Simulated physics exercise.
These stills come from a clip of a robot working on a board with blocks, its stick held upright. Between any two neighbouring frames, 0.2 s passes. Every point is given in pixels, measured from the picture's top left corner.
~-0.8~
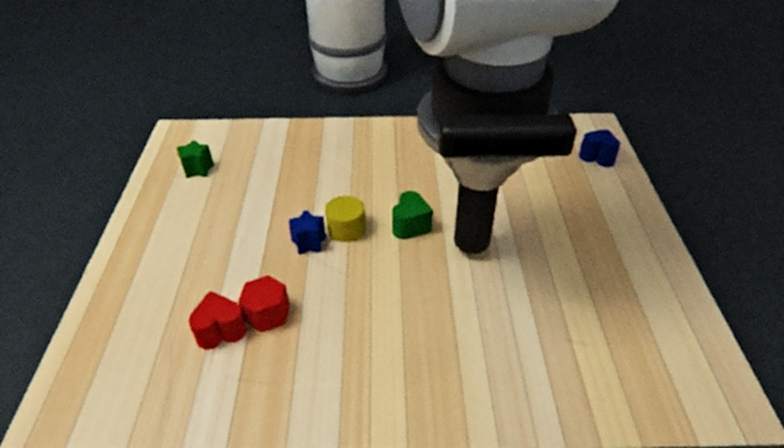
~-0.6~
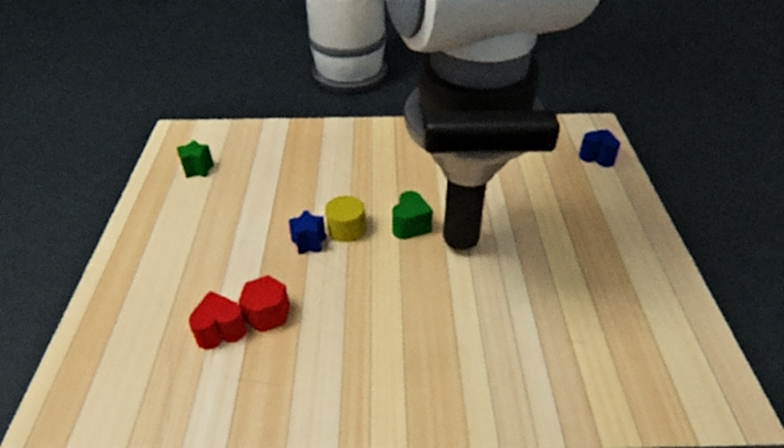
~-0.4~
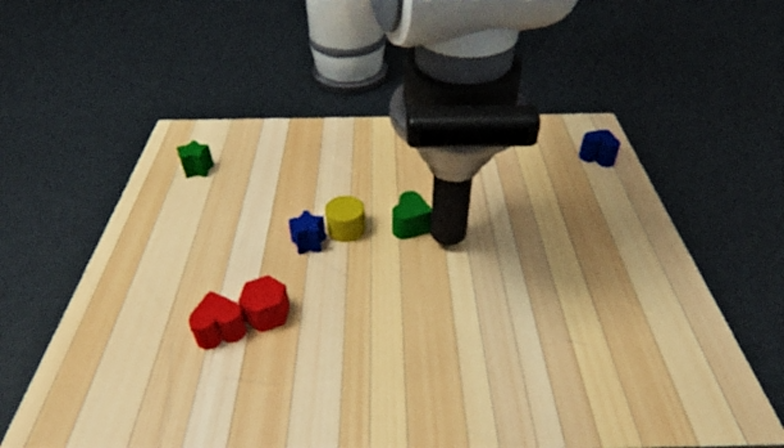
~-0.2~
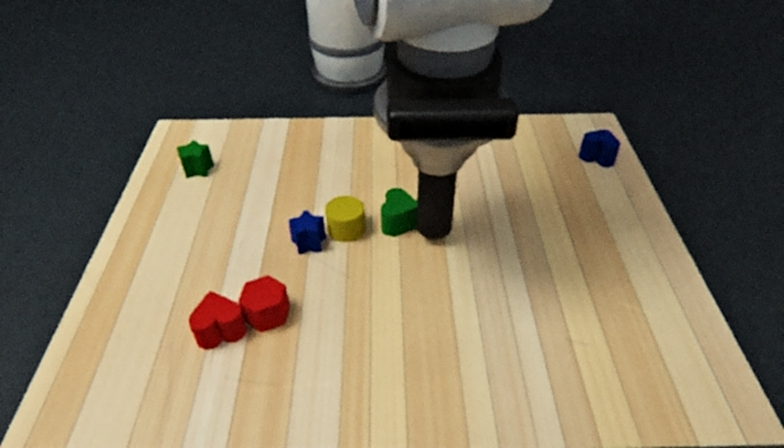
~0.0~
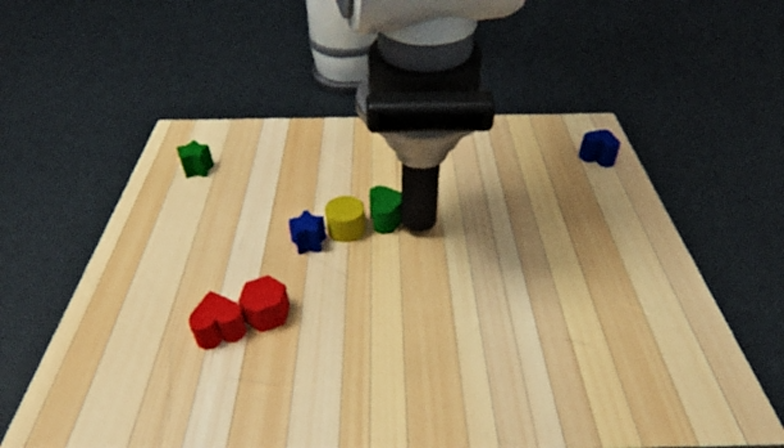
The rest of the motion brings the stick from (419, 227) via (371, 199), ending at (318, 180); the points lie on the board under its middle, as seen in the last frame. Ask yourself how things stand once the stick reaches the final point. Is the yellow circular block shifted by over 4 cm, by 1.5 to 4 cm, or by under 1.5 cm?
The answer here is less than 1.5 cm.
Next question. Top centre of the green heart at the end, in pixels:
It ends at (327, 186).
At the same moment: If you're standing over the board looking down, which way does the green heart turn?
From overhead, the rotation is counterclockwise.
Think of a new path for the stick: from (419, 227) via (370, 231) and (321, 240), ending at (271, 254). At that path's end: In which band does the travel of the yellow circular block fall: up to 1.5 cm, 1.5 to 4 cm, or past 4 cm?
The yellow circular block ends up quite far away, over 4 cm.
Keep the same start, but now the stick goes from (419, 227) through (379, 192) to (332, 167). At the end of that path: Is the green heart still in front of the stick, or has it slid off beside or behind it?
It falls back or aside.
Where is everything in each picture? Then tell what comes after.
The first frame shows lower end of the stick at (472, 241), tops of blocks, blue star-shaped block at (306, 221), yellow circular block at (345, 207), green heart at (411, 205).
The second frame shows stick at (461, 237), blocks as before.
The third frame shows stick at (448, 233), blocks as before.
The fourth frame shows stick at (434, 227), green heart at (398, 202).
The fifth frame shows stick at (419, 220), blue star-shaped block at (306, 221), yellow circular block at (345, 207), green heart at (386, 198).
What follows on the original path. One third of the way, stick at (387, 199); yellow circular block at (337, 208); green heart at (353, 188), turned 55° anticlockwise.
Two thirds of the way, stick at (353, 184); blue star-shaped block at (304, 223); yellow circular block at (335, 208); green heart at (329, 186), turned 90° anticlockwise.
At the end, stick at (317, 173); blue star-shaped block at (304, 223); yellow circular block at (335, 208); green heart at (327, 186), turned 95° anticlockwise.
